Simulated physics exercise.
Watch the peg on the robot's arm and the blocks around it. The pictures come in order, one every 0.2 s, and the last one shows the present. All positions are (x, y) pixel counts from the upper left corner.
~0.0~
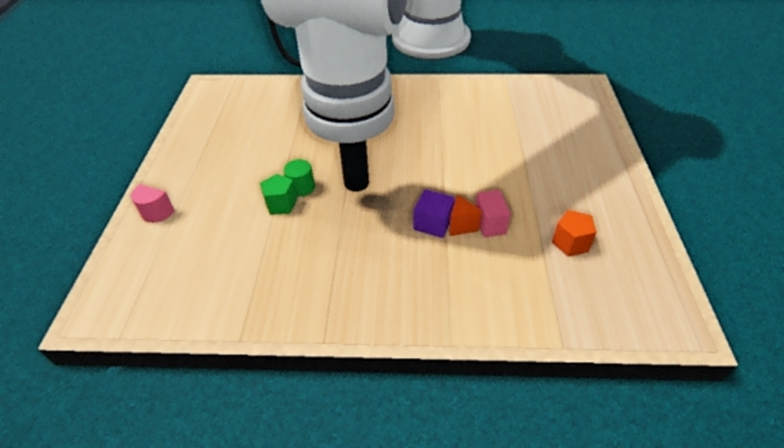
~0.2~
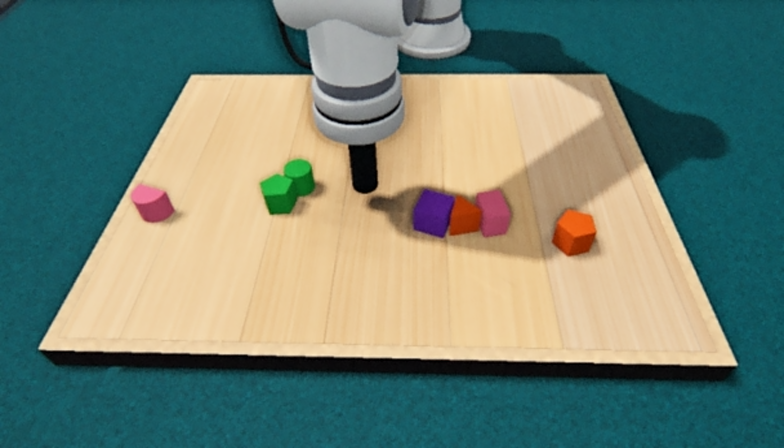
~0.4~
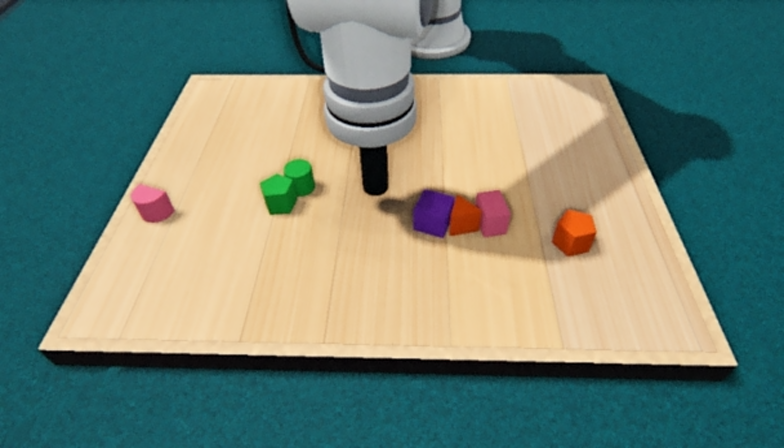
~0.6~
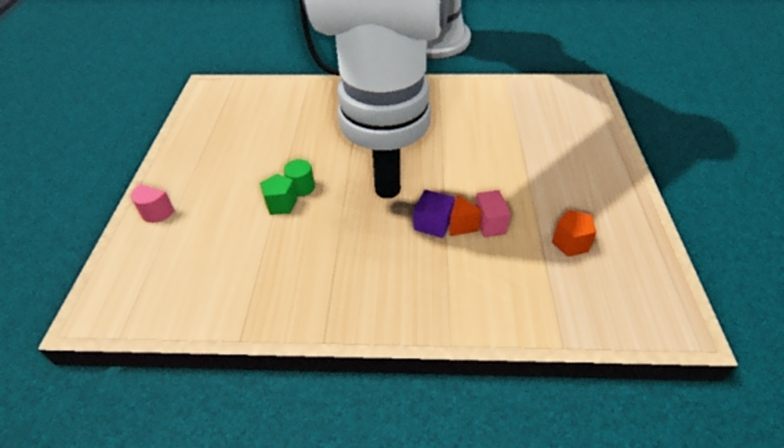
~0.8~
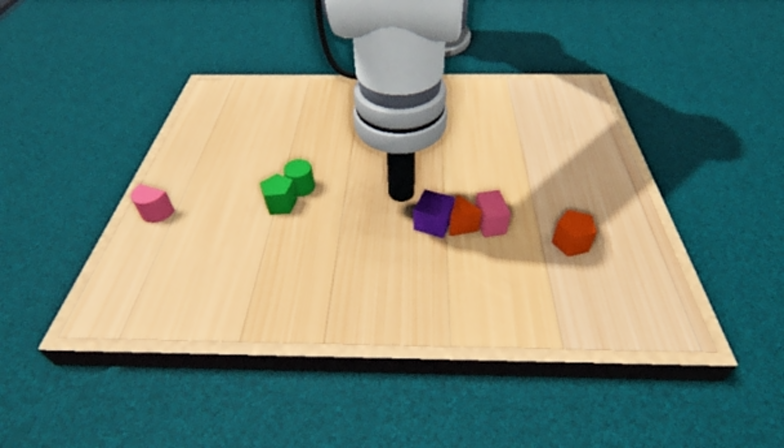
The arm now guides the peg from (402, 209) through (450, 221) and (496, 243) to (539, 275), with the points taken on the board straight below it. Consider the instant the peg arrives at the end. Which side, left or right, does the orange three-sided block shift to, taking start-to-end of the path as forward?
To the right.
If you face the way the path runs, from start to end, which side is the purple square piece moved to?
Displaced right.
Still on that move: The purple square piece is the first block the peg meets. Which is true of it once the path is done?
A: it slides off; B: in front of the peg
Letter B.
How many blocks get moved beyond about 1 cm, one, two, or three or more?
The answer will be at least three.
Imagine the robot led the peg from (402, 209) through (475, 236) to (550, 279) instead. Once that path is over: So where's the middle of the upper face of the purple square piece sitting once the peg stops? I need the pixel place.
Roughly at (584, 281).
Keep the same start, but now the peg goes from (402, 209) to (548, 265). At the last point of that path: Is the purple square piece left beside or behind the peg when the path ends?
Short answer: No.
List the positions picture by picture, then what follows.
In the first frame, tip of the peg (357, 184), middles of tops, purple square piece (434, 203), orange three-sided block (464, 207), pink oblong (494, 203), orange pentagon (578, 223).
In the second frame, peg (366, 186), nothing pushed.
In the third frame, peg (376, 189), nothing pushed.
In the fourth frame, peg (388, 191), nothing pushed.
In the fifth frame, peg (402, 194), purple square piece (434, 203), orange three-sided block (464, 207), pink oblong (494, 203), orange pentagon (578, 223).
The first path, step by step. One third of the way, peg (452, 206); purple square piece (474, 218), turned 25° clockwise; orange three-sided block (499, 229), turned 30° clockwise; pink oblong (502, 203), turned 30° anticlockwise.
Two thirds of the way, peg (499, 228); purple square piece (519, 244), turned 45° clockwise; orange three-sided block (541, 262), turned 50° clockwise; pink oblong (506, 204), turned 60° anticlockwise.
At the end, peg (543, 260); purple square piece (564, 281), turned 60° clockwise; orange three-sided block (583, 305), turned 65° clockwise; pink oblong (506, 205), turned 60° anticlockwise; orange pentagon unmoved.
